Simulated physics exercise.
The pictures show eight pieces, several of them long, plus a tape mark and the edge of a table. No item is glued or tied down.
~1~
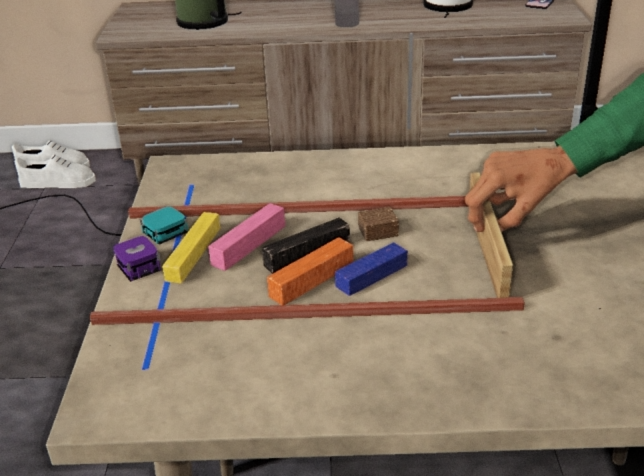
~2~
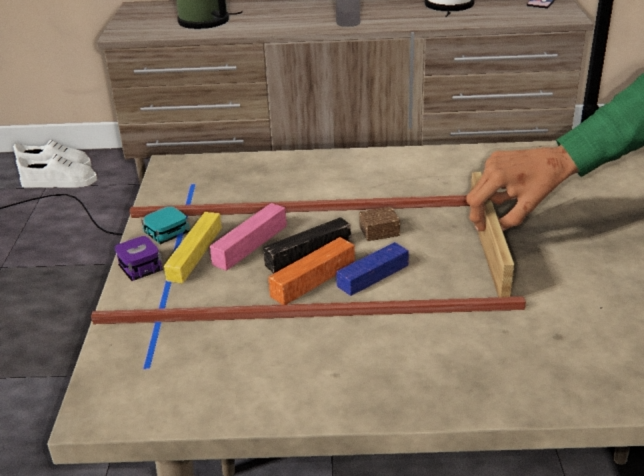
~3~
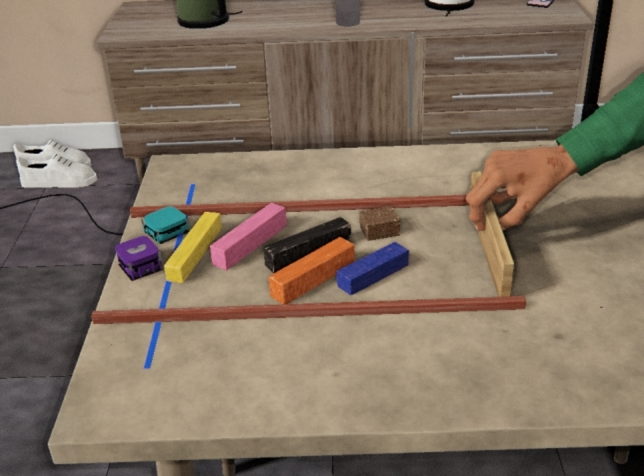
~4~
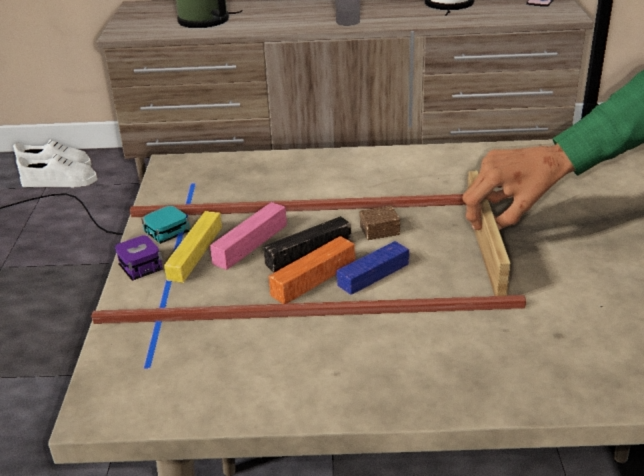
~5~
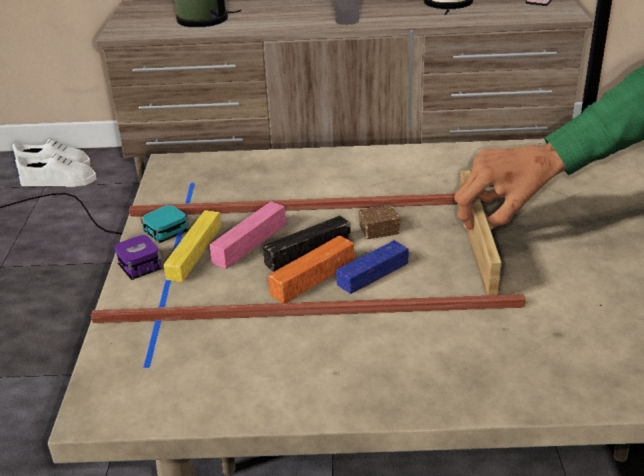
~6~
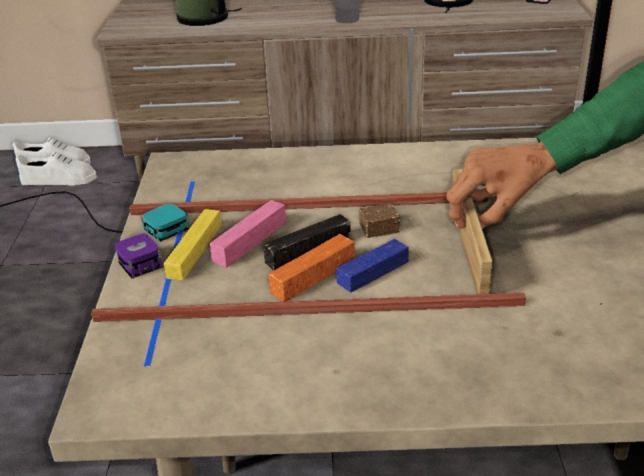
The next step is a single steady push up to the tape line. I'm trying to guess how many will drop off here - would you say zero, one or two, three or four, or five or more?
Dropped: Three or four.
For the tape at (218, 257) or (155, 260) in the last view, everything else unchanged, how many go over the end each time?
Try 1: 1; try 2: 5.
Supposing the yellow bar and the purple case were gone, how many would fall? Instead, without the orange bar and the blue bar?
The number is 1 for the first case and 2 for the second.
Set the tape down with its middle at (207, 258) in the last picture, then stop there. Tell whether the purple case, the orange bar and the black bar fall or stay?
Well, the purple case comes off, the orange bar stays where it is, and the black bar? It stays where it is.
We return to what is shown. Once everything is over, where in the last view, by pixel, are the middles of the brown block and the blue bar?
About (161, 220), and about (155, 282).
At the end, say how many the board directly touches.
Total: 2.
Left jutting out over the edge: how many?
I count 2 overhanging.
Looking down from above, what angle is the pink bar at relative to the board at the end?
Out of line by around 20°.
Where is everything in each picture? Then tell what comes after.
The first frame shows purple case (137, 259); turquoise case (164, 225); yellow bar (193, 246); board (488, 233); tape (172, 262).
The second frame shows turquoise case (166, 225); board (490, 232).
The third frame shows yellow bar (195, 246); pink bar (250, 235).
The fourth frame shows purple case (139, 258); blue bar (374, 267).
The fifth frame shows turquoise case (165, 224); orange bar (313, 269).
The sixth frame shows purple case (139, 256); turquoise case (166, 223); yellow bar (194, 243); board (470, 229); tape (174, 259).
Soon after, none off yet; purple case at rest near (139, 256); turquoise case at rest near (166, 223); yellow bar at rest near (194, 243).
After that, none off yet; purple case at rest near (137, 256); turquoise case at rest near (166, 223); yellow bar displaced a little near (182, 243).
In the end, the number that fall off is three or four; gone, yellow bar, turquoise case and purple case.
